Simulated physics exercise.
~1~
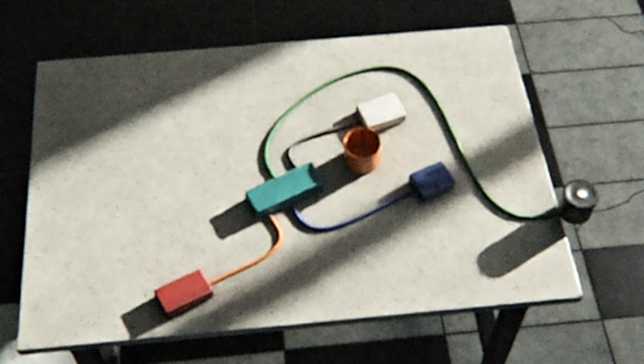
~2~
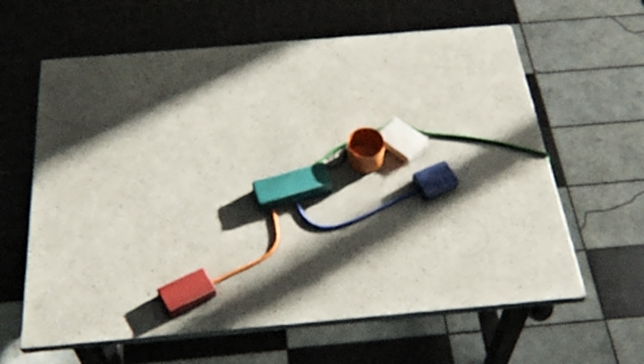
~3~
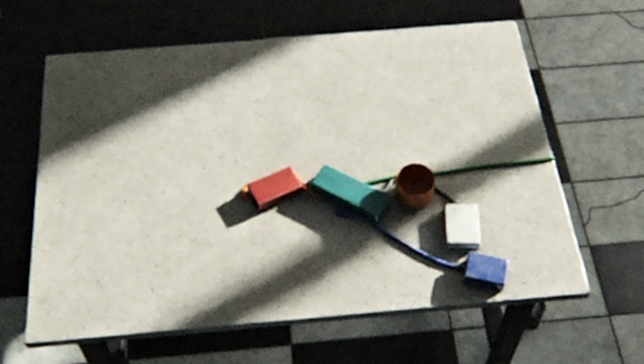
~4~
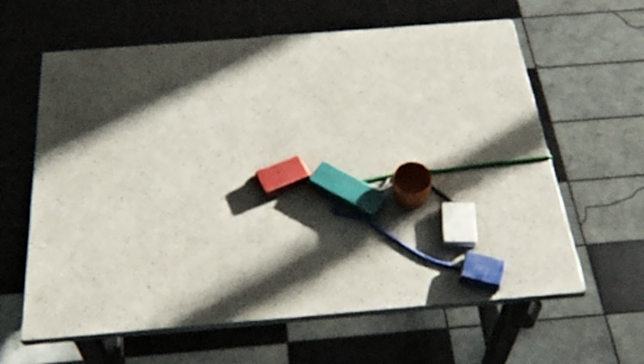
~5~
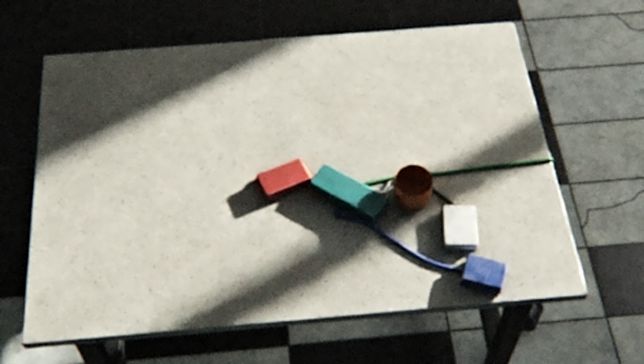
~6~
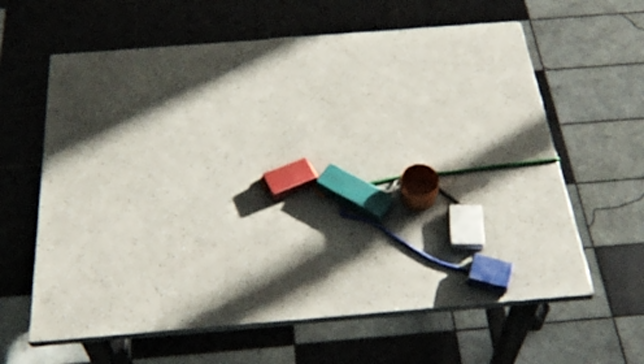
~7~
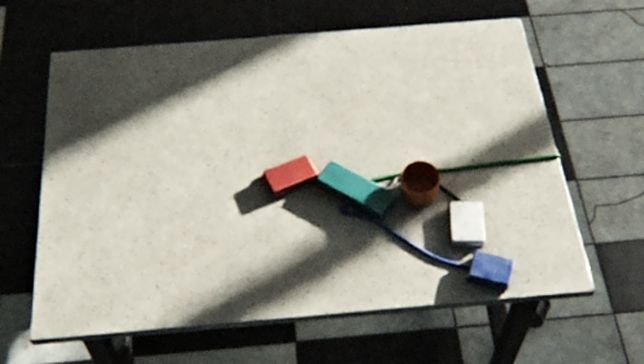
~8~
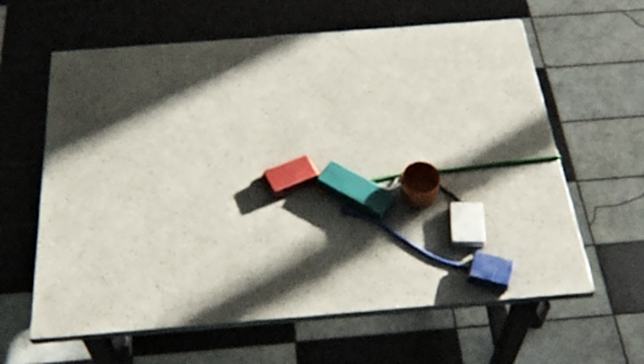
A pale folding table stands on a dark tiled floor, seen from above by a slightly swaying camera. On it, a teal strip near the middle is cabled to a red charger at lower left, a white drive above, a blue reader to the right and, by a green cable, a black speaker at the right edge, with an orange cup beside the strip. The speaker drops off the edge, pulling the green cable taut and the white drive toward the cup. The strip swings round, dragging the charger, drive and reader rightward, and the cup shifts too. Everything then rests on the table, the green cable stretched over the edge.
